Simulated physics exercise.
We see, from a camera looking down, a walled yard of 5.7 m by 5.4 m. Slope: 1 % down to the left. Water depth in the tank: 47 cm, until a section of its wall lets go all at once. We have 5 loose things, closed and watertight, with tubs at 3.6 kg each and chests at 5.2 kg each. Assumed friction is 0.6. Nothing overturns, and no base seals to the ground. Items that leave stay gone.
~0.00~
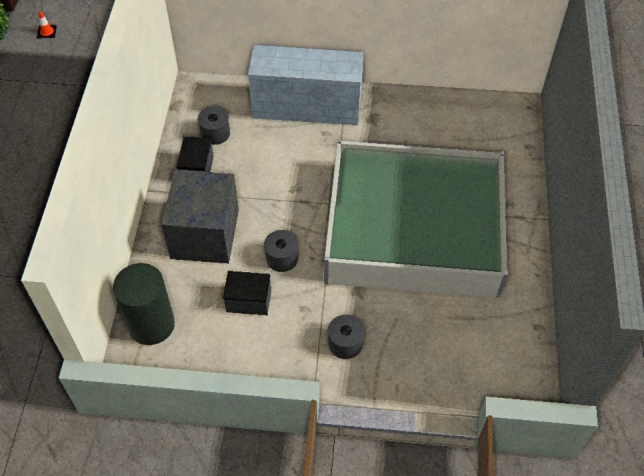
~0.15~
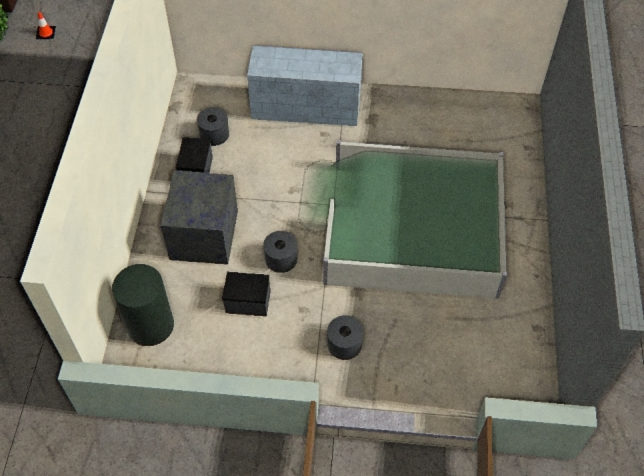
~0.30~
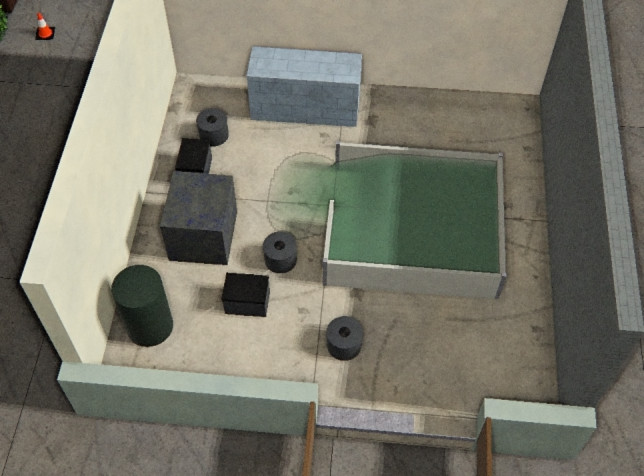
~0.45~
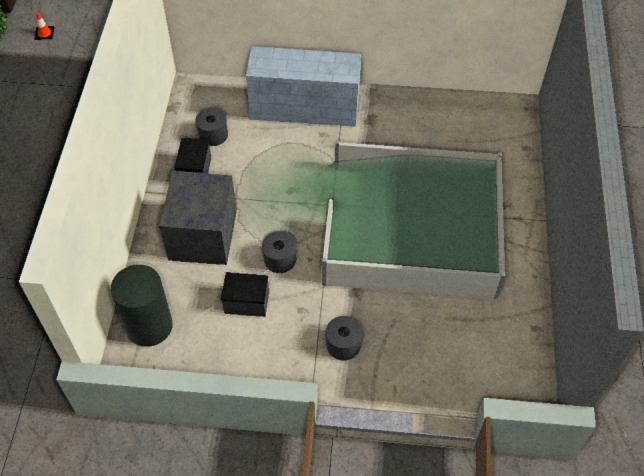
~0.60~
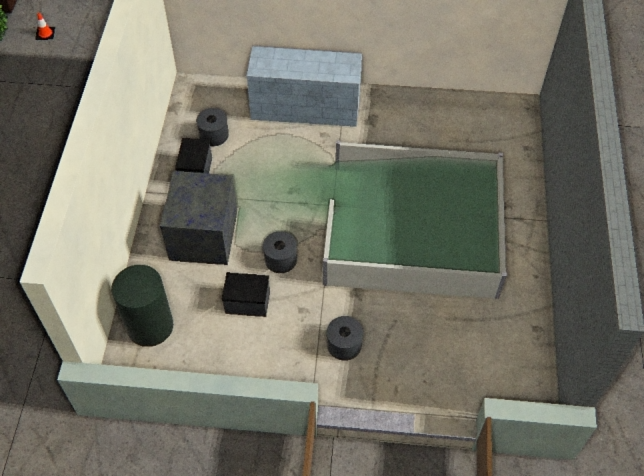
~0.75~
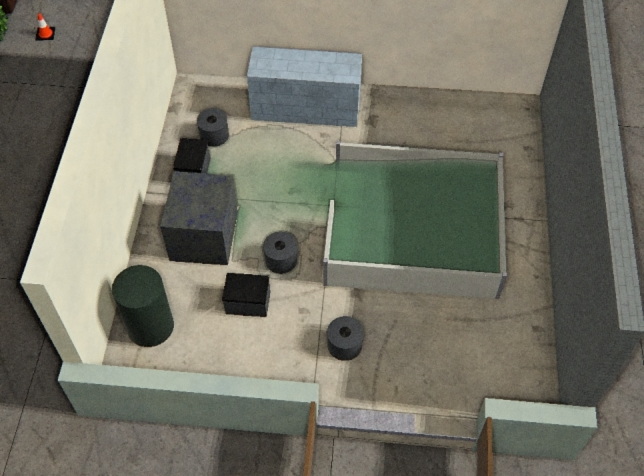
Green water spreads left from a gap in the tank toward blocks that stay still.
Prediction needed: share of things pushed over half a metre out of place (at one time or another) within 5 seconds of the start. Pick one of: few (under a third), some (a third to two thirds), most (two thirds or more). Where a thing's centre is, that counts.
Some.
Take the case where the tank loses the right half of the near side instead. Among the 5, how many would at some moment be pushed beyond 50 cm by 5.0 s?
That would give 0.
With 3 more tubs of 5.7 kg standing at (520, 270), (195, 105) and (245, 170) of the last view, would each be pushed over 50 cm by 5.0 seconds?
Order as listed: Inside half a metre / beyond half a metre / beyond half a metre.
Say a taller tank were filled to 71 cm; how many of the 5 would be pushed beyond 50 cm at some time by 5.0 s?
Count: 3.
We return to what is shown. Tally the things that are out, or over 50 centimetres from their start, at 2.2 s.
2.
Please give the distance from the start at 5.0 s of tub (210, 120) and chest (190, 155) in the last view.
Net shifts, in order: 50 cm and 100 cm.
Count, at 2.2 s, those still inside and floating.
Just then, the number is 2.
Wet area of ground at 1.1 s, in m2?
9.0 m2.
After 1.1 s 0 of 5 are over 50 cm from their spots; 0 afloat.
After 2.2 s 2 of 5 are over 50 cm from their spots; 2 afloat.
After 3.5 s 3 of 5 are over 50 cm from their spots; 3 afloat.
After 5.0 s 2 of 5 are over 50 cm from their spots, and 3 have been at some point; 3 afloat.
